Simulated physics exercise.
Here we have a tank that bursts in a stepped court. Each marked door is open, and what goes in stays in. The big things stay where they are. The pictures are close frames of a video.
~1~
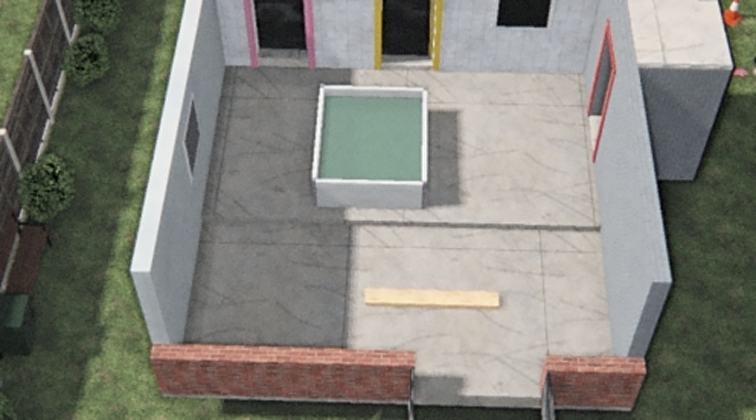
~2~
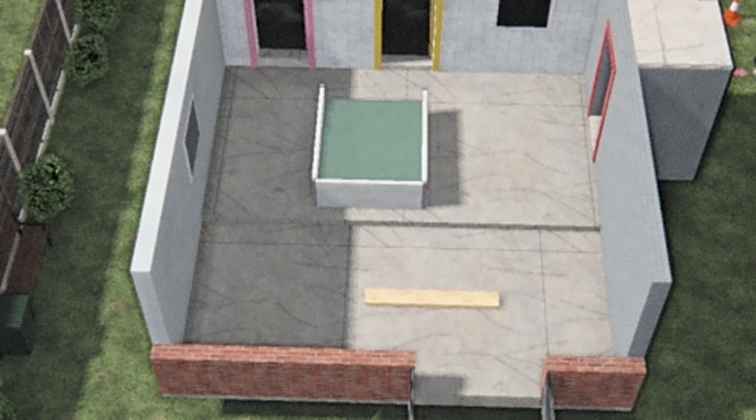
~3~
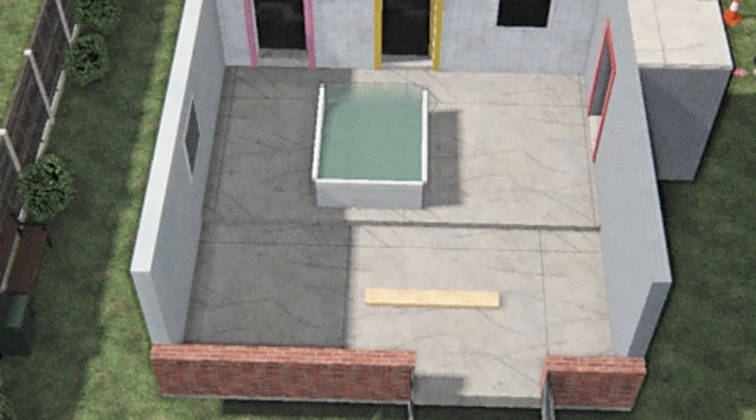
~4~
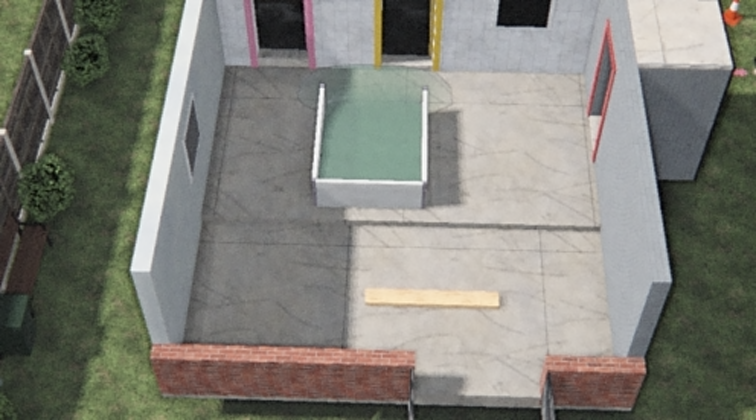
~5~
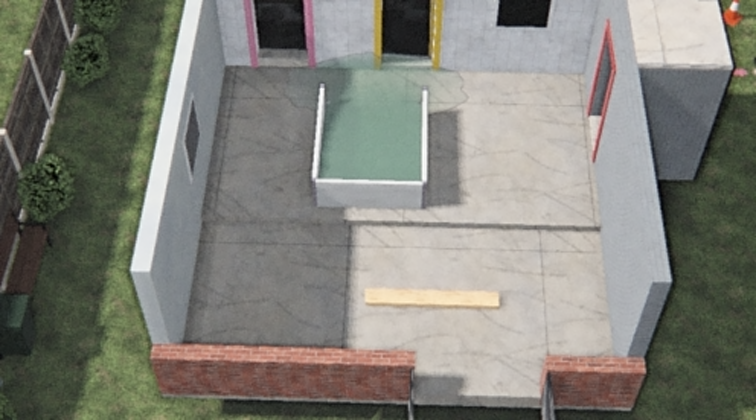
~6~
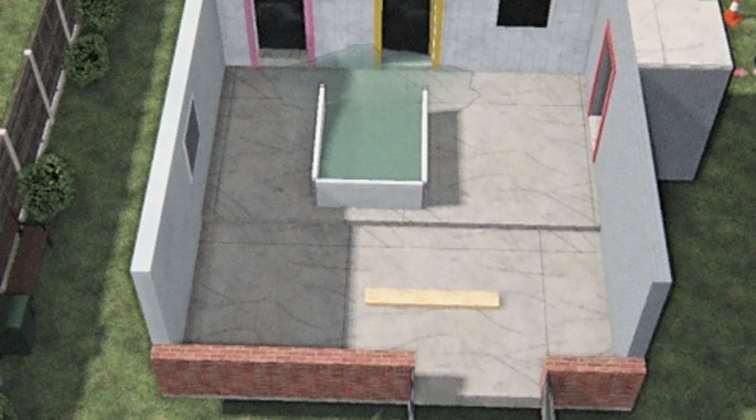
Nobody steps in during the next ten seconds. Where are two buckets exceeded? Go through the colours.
The pink door stays under that; the yellow door takes more than that; the red door takes more than that.
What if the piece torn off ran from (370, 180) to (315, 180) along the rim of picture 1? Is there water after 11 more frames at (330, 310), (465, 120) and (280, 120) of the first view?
One after the other: Under water, free of water, no water.
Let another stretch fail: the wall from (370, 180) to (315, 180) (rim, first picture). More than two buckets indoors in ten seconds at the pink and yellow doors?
One by one: The pink door keeps below it; the yellow door stays under.
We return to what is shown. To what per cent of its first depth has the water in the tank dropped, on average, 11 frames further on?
I make it 34 per cent.
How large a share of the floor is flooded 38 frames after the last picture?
Some 75 per cent.
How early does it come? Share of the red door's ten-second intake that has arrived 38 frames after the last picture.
Close to 95 %.
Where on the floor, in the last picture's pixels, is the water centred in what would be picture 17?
Near (366, 117).
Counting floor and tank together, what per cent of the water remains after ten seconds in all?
I make it 76 per cent.
A moment on, water covers 10 % of the floor; the pink door wet at the sill, nothing in, the yellow door far over two buckets in, the red door not reached.
Next, water covers 20 % of the floor; the pink door wet at the sill, nothing in, the yellow door far over two buckets in, the red door not reached.
Then, water covers 40 % of the floor; the pink door wet at the sill, nothing in, the yellow door far over two buckets in, the red door under two buckets in.
Later, water covers 75 % of the floor; the pink door wet at the sill, nothing in, the yellow door far over two buckets in, the red door over two buckets in.
In the end, water covers 85 % of the floor; the pink door wet at the sill, nothing in, the yellow door far over two buckets in, the red door over two buckets in.
